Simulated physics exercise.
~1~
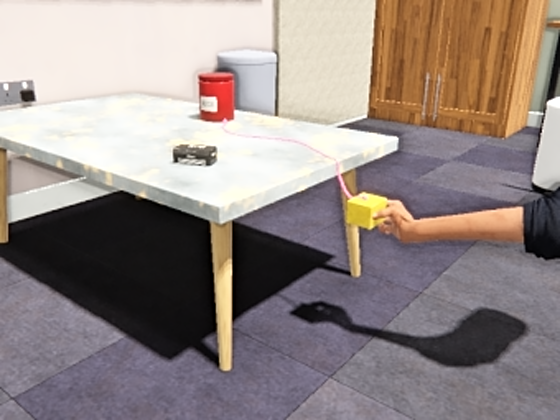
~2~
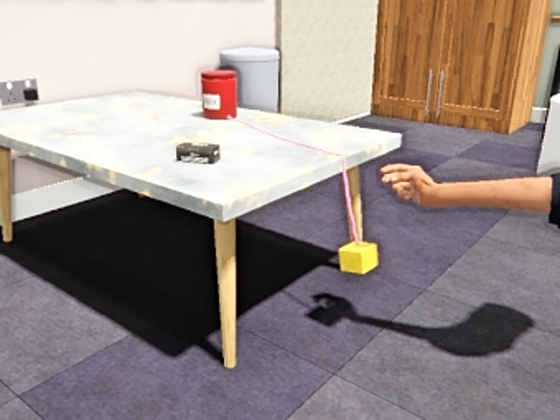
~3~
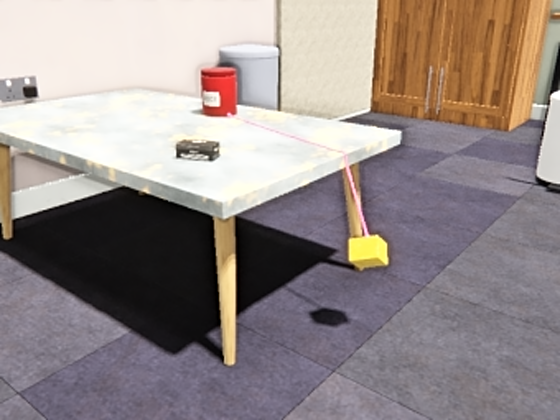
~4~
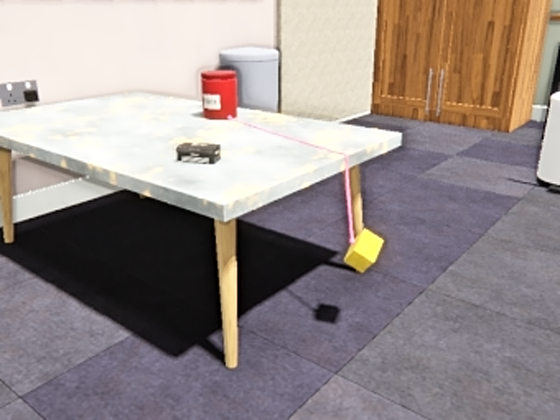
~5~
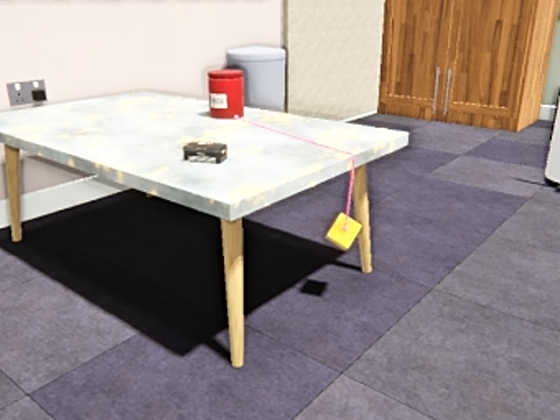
In a room with a dark tiled floor, a hand let go of a yellow block tied by pink string to a red canister on a table, and the block dropped and swung gently below the edge while the canister and black box stayed put.
